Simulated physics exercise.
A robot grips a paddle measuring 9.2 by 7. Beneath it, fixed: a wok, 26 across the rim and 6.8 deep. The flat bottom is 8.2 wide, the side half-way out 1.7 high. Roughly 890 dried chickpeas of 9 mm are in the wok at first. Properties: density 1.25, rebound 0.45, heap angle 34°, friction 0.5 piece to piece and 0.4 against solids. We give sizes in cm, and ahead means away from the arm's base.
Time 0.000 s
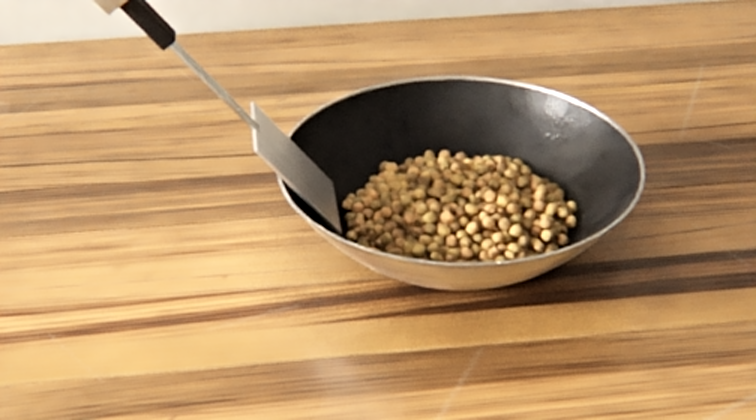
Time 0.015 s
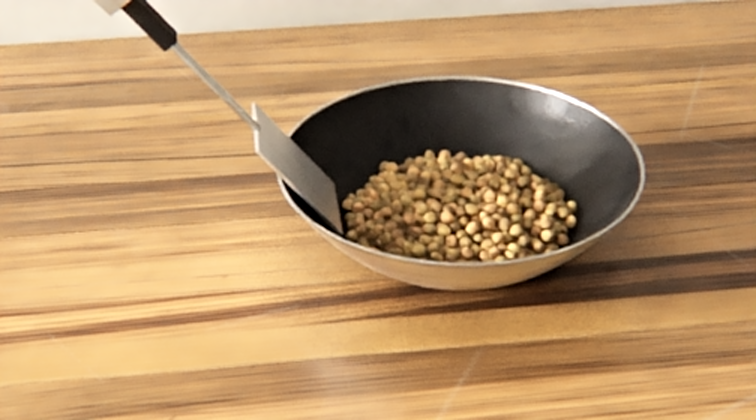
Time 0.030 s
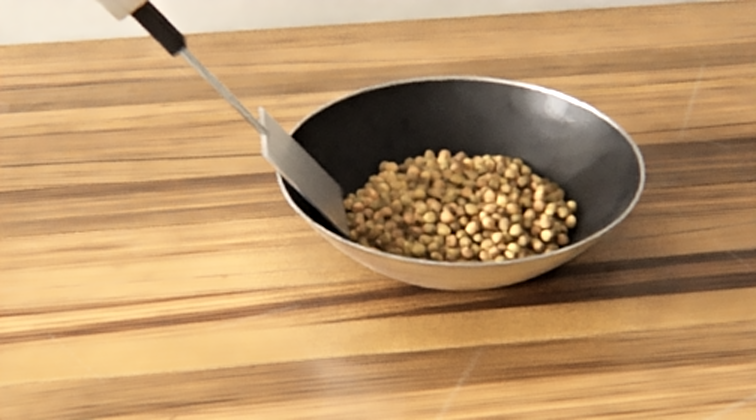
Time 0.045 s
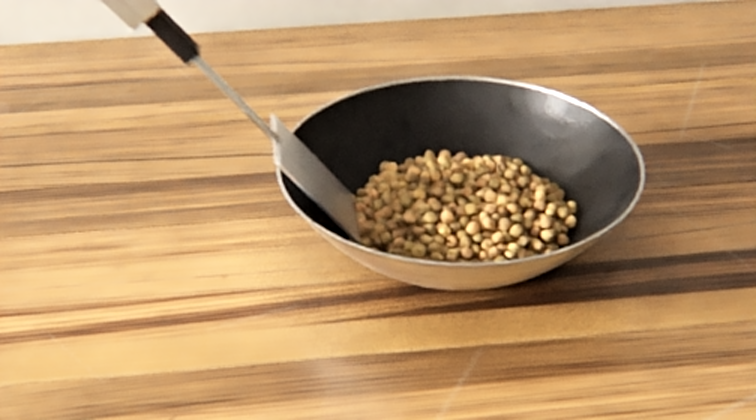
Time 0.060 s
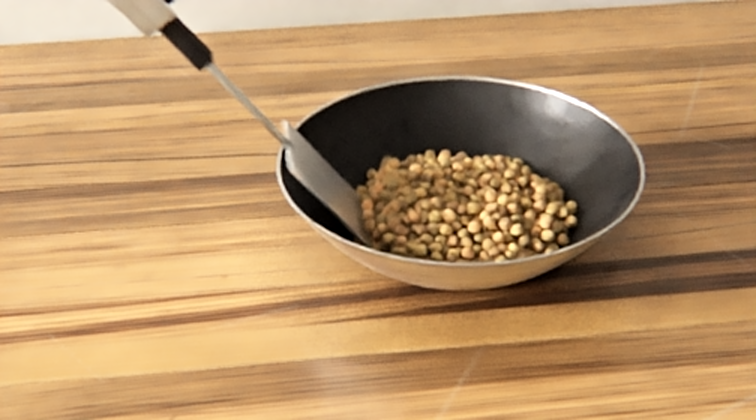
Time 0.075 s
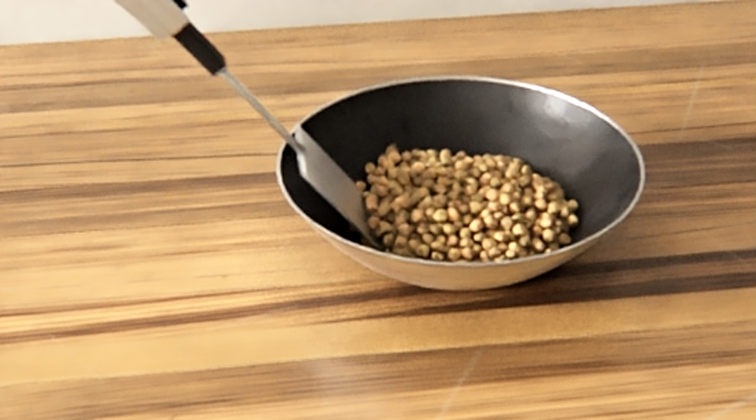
On a striped wooden counter, a flat metal paddle on a robot-like arm slid slowly down and rightward inside a dark wok, nudging the near-left edge of a heap of dried chickpeas slightly inward.
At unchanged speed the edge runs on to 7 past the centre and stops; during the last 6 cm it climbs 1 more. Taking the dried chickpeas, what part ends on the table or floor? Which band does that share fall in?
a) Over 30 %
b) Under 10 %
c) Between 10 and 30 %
Under 10 %.
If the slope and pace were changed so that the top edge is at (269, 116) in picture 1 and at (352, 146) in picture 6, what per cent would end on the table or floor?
Close to 25 in a hundred.
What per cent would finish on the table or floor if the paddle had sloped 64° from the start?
Estimate: Approx. 5 %.
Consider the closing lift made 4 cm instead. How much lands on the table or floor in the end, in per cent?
Roughly 5 percent of it.
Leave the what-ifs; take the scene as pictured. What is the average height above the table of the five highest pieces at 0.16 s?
Roughly 5 centimetres.
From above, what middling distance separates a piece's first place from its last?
About 4 cm.
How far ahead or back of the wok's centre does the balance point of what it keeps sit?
The kept load is shifted forward by about 4.5 cm.
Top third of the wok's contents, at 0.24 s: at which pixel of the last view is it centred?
Near (543, 182).
By 0.16 s, sloping 53°, highest piece 6 above the table; 893 in the wok.
By 0.24 s, sloping 53°, highest piece 6 above the table; 893 in the wok.
By 0.48 s, sloping 53°, highest piece 8 above the table; 868 in the wok, 17 on the table or floor, 8 on the blade or in flight.
By 1.53 s, sloping 53°, highest piece 7 above the table; 868 in the wok, 25 on the table or floor.
Final count, 868 in the wok, 25 on the table or floor. That is 3 % on the table or floor.
